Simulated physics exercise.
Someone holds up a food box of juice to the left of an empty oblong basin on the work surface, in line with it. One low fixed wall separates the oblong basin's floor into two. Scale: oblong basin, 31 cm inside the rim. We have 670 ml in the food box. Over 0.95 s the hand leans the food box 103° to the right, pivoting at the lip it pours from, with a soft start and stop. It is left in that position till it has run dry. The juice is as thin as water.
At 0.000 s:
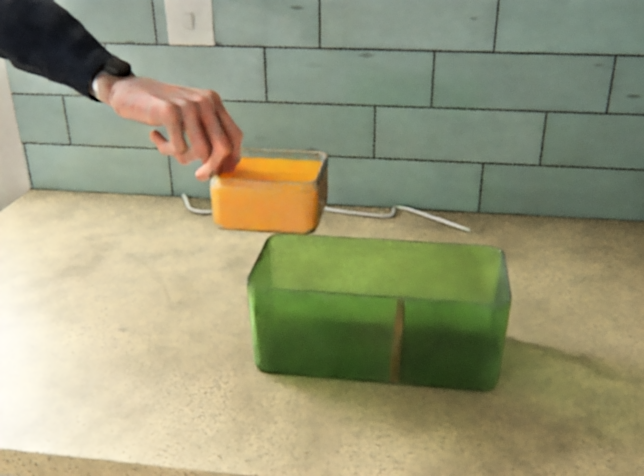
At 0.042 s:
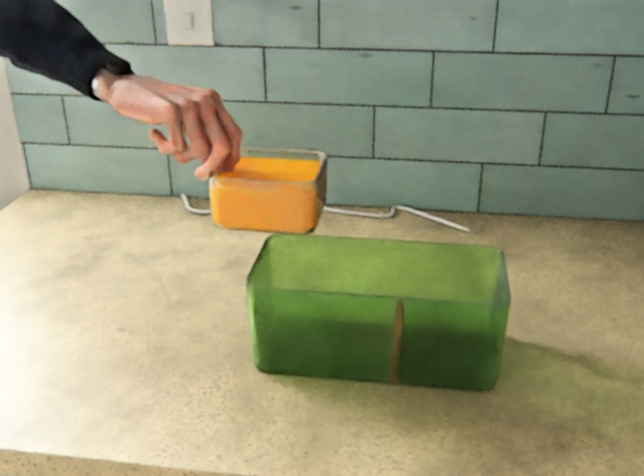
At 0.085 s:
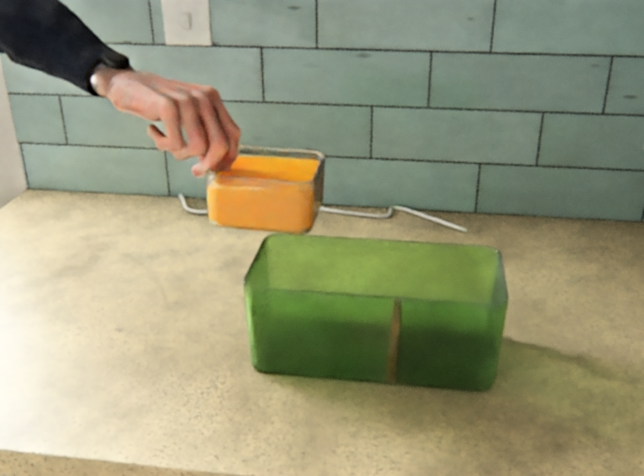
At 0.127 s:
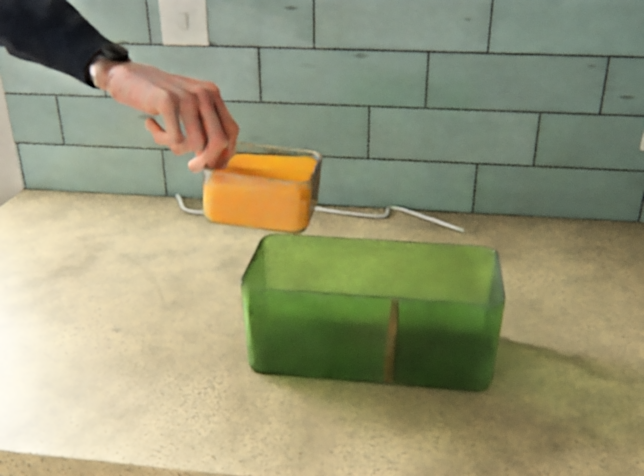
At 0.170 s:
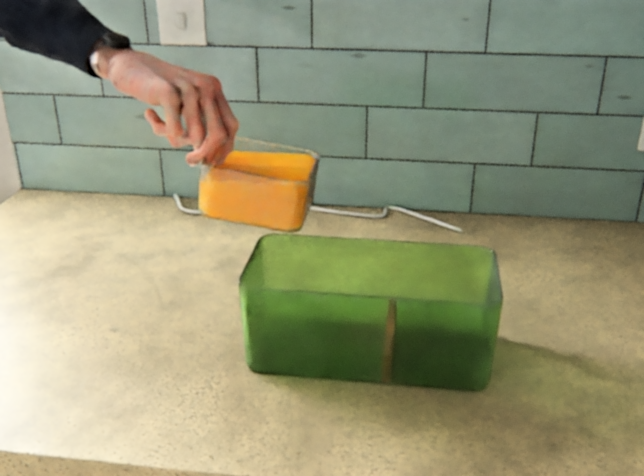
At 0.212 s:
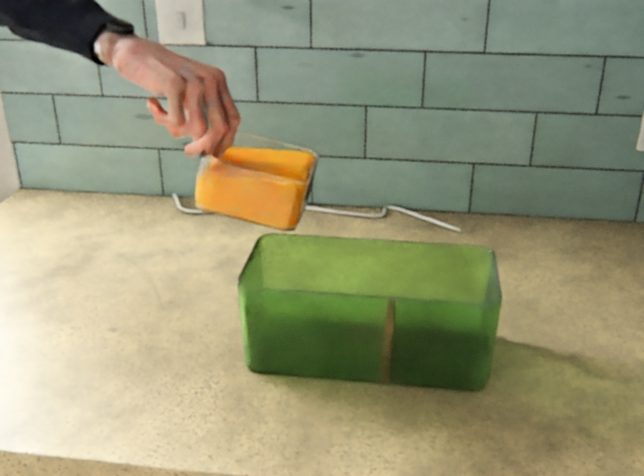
A hand held a small clear box of orange juice up beside an empty green basin on a counter, then slowly leaned the box a little to the right.
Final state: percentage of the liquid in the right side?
Approximately 64 %.
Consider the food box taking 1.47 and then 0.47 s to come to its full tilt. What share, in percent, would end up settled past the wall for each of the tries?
55 per cent first, 50 per cent second.
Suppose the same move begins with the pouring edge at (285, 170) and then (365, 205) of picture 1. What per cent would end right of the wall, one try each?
Respectively 20 and 85 %.
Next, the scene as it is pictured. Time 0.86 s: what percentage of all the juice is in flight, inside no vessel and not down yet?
Estimate: About 12 in a hundred.
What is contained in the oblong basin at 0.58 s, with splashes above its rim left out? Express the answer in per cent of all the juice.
Roughly 9 per cent.
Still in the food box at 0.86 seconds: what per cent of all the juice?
I reckon near 9 per cent still sits there.
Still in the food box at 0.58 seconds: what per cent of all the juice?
About 52 per cent.
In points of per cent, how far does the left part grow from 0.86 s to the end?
20 %.
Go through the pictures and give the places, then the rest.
It leans 0°; its right rim is at (322, 169); the juice meets the walls at (224, 169) and (322, 174); the oblong basin's rim runs from (258, 259) to (507, 275); the wall's top is at (399, 326), in the first frame.
It leans 1°; its right rim is at (321, 169); the juice meets the walls at (222, 169) and (321, 174), in the second frame.
It leans 2°; its right rim is at (319, 169); the juice meets the walls at (220, 168) and (318, 172), in the third frame.
It leans 4°; its right rim is at (316, 169); the juice meets the walls at (217, 166) and (315, 170), in the fourth frame.
It leans 8°; its right rim is at (314, 169); the juice meets the walls at (214, 163) and (313, 168), in the fifth frame.
It leans 12°; its right rim is at (312, 169); the juice meets the walls at (211, 159) and (312, 165), in the sixth frame.
After 0.58 s the tilt is 70° and 53 per cent is still to pour, 9 is left of the wall and 0 right of it.
After 0.86 s the tilt is 101° and 9 per cent is still to pour, 14 is left of the wall and 64 right of it.
After 1.14 s the tilt is 103° and 0 per cent is still to pour, 32 is left of the wall and 64 right of it.
After 1.45 s the tilt is 103° and 0 per cent is still to pour, 34 is left of the wall and 64 right of it.
In the end 34 per cent lies left of the wall, 64 right of it and 2 outside.
